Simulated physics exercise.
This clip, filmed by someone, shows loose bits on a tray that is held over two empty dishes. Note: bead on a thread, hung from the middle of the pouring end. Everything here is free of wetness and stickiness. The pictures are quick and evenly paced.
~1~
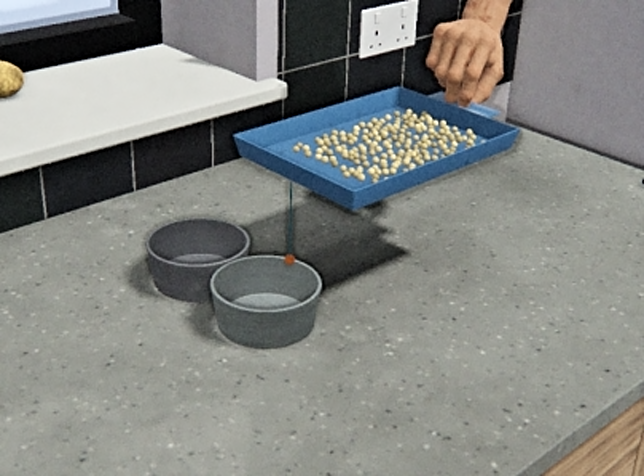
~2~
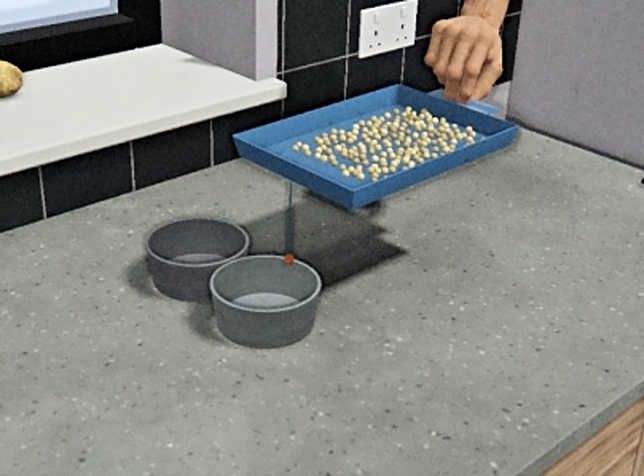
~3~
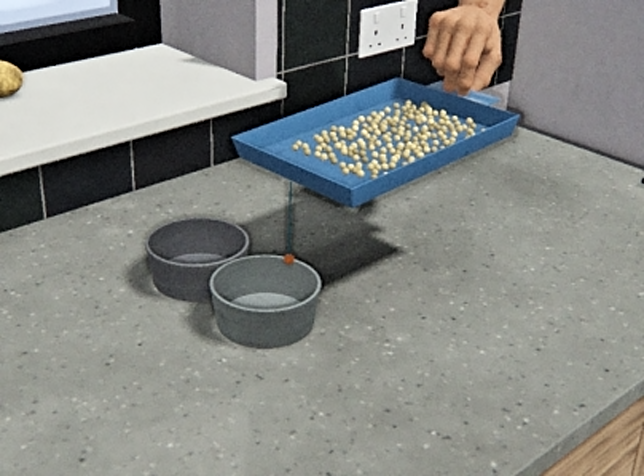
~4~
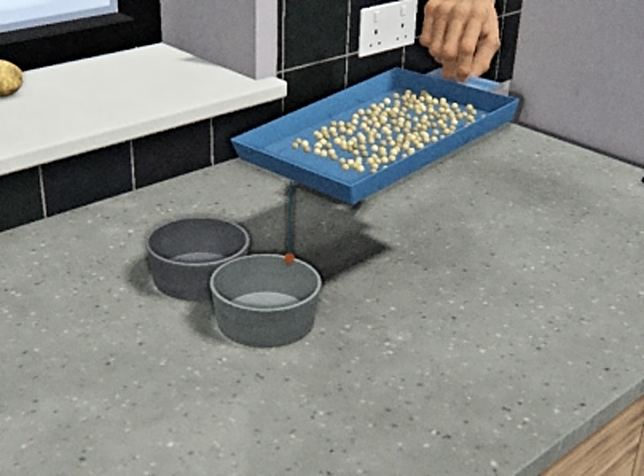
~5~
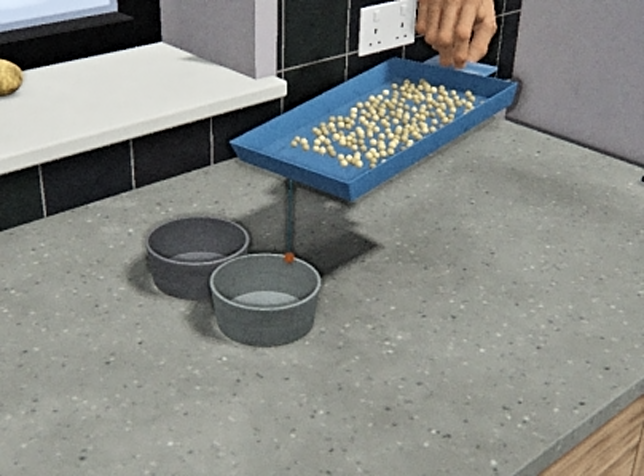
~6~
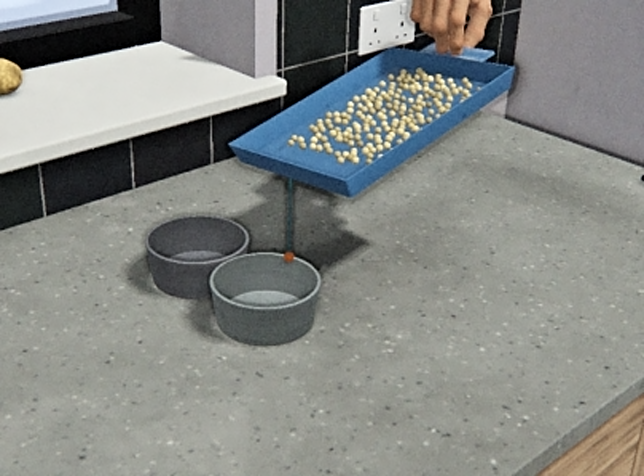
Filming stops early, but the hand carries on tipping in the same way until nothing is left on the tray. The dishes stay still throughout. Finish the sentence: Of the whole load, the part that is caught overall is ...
... more than half of it.
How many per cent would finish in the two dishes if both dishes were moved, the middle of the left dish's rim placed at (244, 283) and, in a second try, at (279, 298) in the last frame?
About 10 and 0 per cent.
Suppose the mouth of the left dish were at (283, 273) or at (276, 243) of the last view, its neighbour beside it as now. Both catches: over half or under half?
Taking the places in turn, it's shy of half and then past half.
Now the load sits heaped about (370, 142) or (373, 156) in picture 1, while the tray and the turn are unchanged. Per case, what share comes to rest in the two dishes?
Roughly 80 % and then 90 %.
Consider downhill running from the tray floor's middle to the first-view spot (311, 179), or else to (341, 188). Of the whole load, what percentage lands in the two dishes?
Near 60 % and 10 %.
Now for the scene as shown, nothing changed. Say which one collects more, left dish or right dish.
It turns out to be the left-positioned one.
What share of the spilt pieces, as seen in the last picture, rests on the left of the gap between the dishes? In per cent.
Roughly 10 percent.
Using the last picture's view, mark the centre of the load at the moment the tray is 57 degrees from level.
Close to (266, 155).
Soon, tray tipped steeply; nearly all on the tray; a stray few in the left dish; a stray few in the air.
A while on, tray tipped right over; about two thirds on the tray; a stray few in the right dish; about a quarter in the left dish; a small part in the air.
Towards the end, tray tipped past a quarter turn; a small part in the right dish; most in the left dish; about a quarter outside both.
Finally, tray tipped past a quarter turn; a small part in the right dish; most in the left dish; about a quarter outside both.
